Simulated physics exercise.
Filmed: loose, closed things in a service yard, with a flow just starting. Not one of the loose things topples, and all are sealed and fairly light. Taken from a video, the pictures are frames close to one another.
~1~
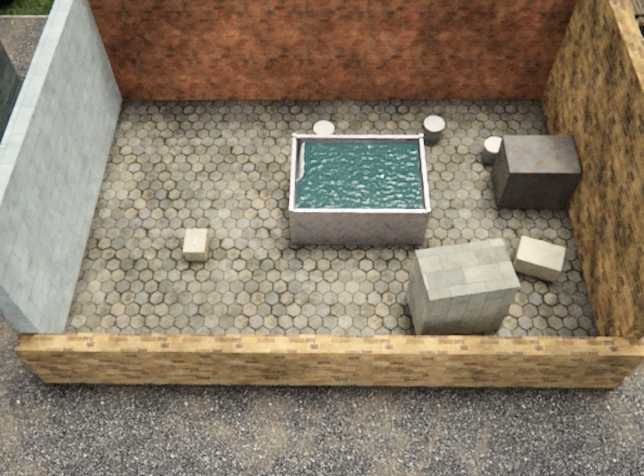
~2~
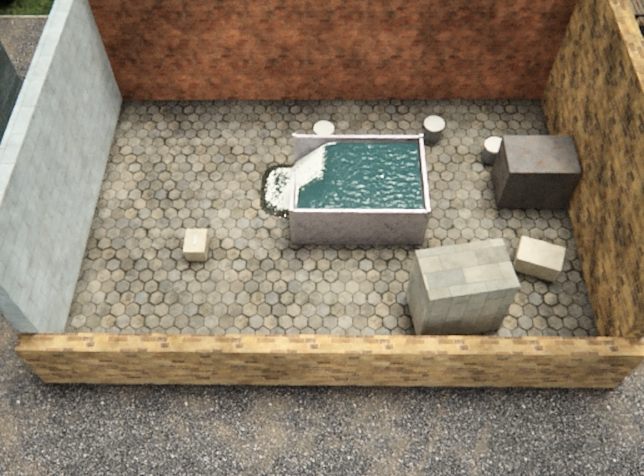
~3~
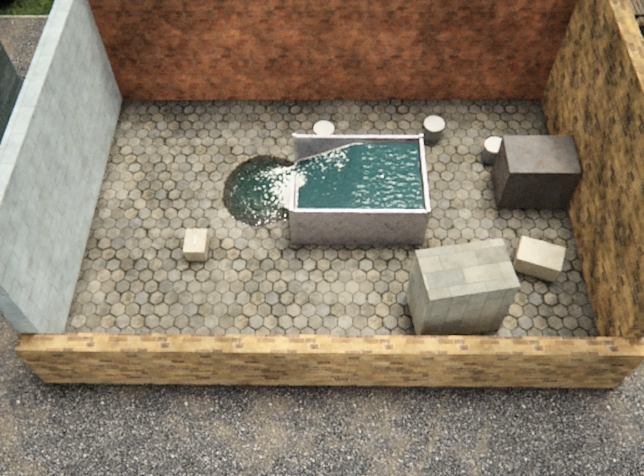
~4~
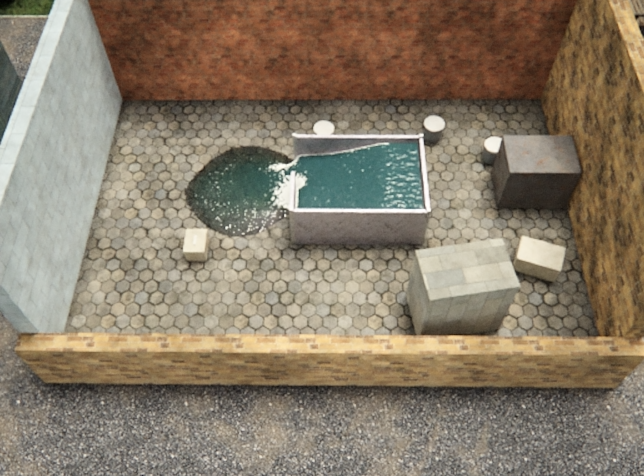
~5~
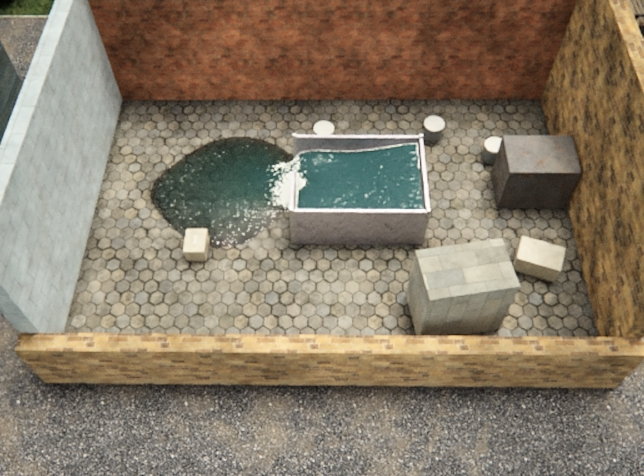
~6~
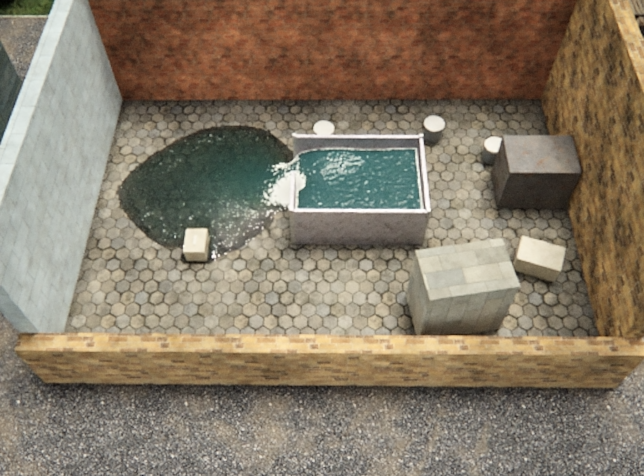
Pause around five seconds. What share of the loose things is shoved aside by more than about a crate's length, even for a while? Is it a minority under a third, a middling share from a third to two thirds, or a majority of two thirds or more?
It does not reach a third.
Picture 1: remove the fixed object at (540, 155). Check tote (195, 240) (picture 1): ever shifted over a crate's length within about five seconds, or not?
Here's how it plays out: Went the full length.
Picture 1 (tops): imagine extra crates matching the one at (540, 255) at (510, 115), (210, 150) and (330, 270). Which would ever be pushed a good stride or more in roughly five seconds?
The answers, in order, are remains nearby, displaced a stride and remains nearby.
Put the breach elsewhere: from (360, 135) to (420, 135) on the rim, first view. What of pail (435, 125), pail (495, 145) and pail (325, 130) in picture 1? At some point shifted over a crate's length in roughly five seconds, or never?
In turn: Cleared that distance, cleared that distance, stayed short.
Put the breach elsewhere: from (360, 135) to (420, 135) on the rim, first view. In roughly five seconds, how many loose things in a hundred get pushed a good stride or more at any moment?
Around 40 per cent.
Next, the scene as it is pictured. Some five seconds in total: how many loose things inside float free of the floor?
You get 0.
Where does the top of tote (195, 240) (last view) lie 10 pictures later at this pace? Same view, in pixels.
Position: About (164, 260).
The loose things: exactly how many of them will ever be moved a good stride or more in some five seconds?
The figure is 1.
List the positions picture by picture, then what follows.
The first picture shows a pail at (324, 128), on the bottom; a pail at (435, 123), on the bottom; 0 of 5 have shifted.
The second picture shows a pail at (324, 128), on the bottom; a pail at (435, 123), on the bottom; 0 of 5 have shifted.
The third picture shows a pail at (324, 128) rests on the ground; a pail at (435, 123) rests on the ground; 0 of 5 have shifted.
The fourth picture shows a pail at (324, 128) rests on the ground; a pail at (435, 123), on the bottom; 0 of 5 have shifted.
The fifth picture shows a pail at (324, 128) rests on the ground; a pail at (435, 123) rests on the ground; 0 of 5 have shifted.
The sixth picture shows a pail at (324, 128) rests on the ground; a pail at (435, 123) rests on the ground; 0 of 5 have shifted.
A moment on, 0 of 5 are well off their spots; 0 afloat.
Next, 1 of 5 are well off their spots; 0 afloat.
Later, 1 of 5 are well off their spots; 0 afloat.
In the end, 1 of 5 are well off their spots, and 1 have been at some point; 0 afloat.
